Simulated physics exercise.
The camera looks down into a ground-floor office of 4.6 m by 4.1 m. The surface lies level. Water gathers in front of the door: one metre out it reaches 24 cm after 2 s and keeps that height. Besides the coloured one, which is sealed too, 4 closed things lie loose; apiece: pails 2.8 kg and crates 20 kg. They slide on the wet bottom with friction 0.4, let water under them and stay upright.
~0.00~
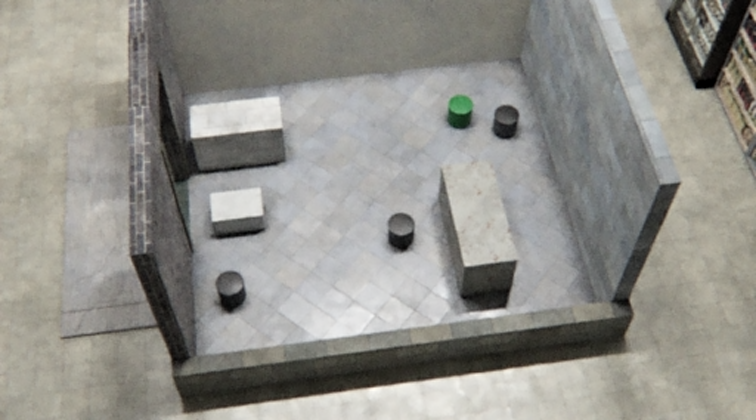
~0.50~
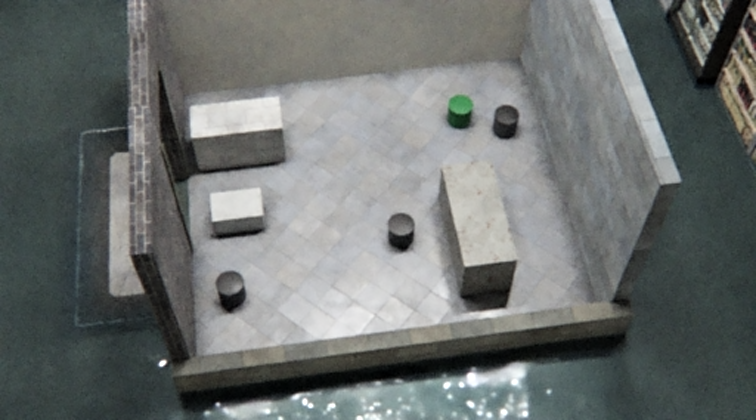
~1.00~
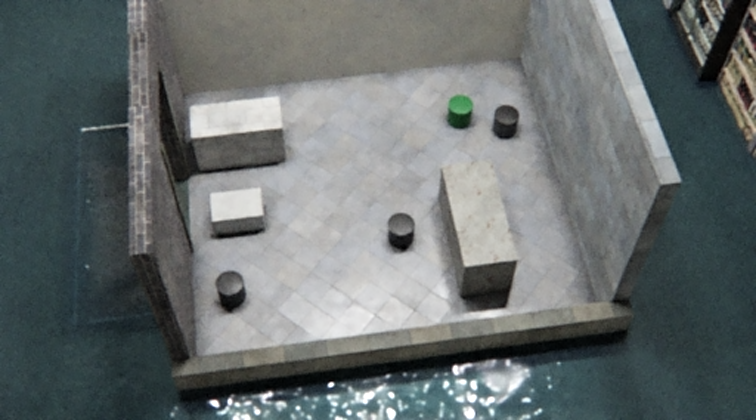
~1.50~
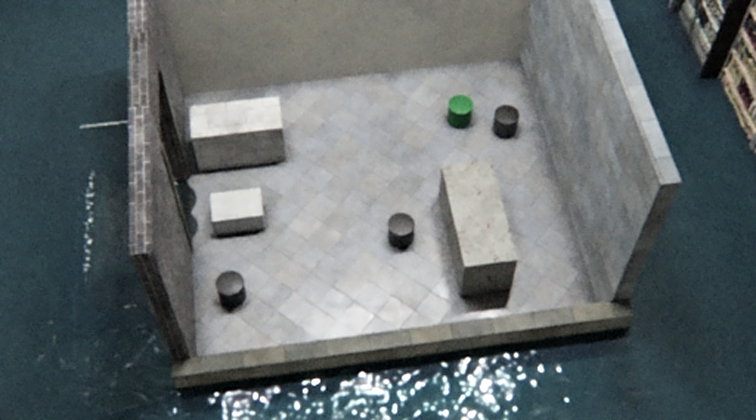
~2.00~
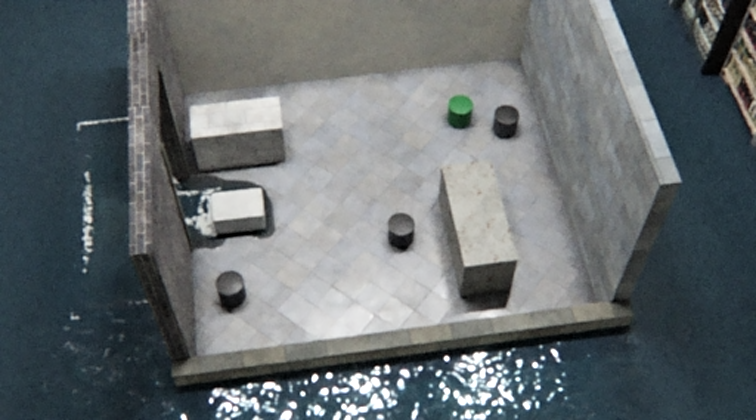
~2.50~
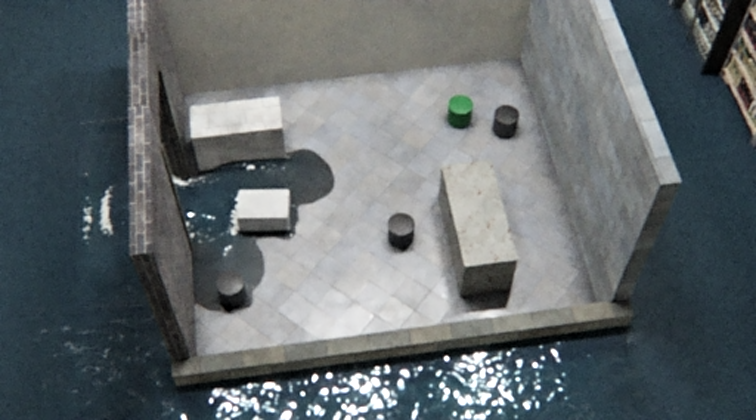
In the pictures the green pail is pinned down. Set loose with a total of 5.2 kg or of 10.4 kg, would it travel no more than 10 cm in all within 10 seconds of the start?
I expect that only the higher weight holds it.
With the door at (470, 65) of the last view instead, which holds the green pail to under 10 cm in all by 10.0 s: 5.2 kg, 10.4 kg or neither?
Then neither weight holds it.
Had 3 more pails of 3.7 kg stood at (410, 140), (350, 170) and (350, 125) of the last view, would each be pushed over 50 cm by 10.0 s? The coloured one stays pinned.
In that order: More, more, less.
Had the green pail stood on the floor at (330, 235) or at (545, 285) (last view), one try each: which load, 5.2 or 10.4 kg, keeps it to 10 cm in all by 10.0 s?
In that order: Neither is enough; only the larger holds.
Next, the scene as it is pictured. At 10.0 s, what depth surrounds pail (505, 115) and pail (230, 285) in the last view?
Roughly 9 and 4 cm.
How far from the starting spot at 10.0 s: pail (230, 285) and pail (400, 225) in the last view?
In that order: 30 cm, 150 cm.
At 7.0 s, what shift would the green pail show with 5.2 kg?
About 80 cm.
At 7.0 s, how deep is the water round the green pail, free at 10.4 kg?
Roughly 9 cm.
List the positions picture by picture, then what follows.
In the first frame, the green pail at (461, 104), on the bottom; 0.0 m2 under water; 0 of 5 have shifted.
In the second frame, the green pail at (461, 104) rests on the ground; 0.0 m2 under water; 0 of 5 have shifted.
In the third frame, the green pail at (461, 104), on the bottom; water covers 0.0 m2; 0 of 5 have shifted.
In the fourth frame, the green pail at (461, 104) rests on the ground; 0.0 m2 under water; 0 of 5 have shifted.
In the fifth frame, the green pail at (461, 104) rests on the ground; water covers 0.5 m2; 0 of 5 have shifted.
In the sixth frame, the green pail at (461, 104) rests on the ground; water covers 2.0 m2; 1 of 5 have shifted.
After 3.5 s the green pail would be 0 cm from its start with 5.2 kg and 0 cm from its start with 10.4 kg; 0 cm of water round it then.
After 4.5 s the green pail would be 19 cm from its start with 5.2 kg and 0 cm from its start with 10.4 kg; 4 cm of water round it then.
After 7.0 s the green pail would be 87 cm from its start with 5.2 kg and 0 cm from its start with 10.4 kg; 9 cm of water round it then.
After 10.0 s the green pail would be 89 cm from its start with 5.2 kg and 2 cm from its start with 10.4 kg; 10 cm of water round it then.
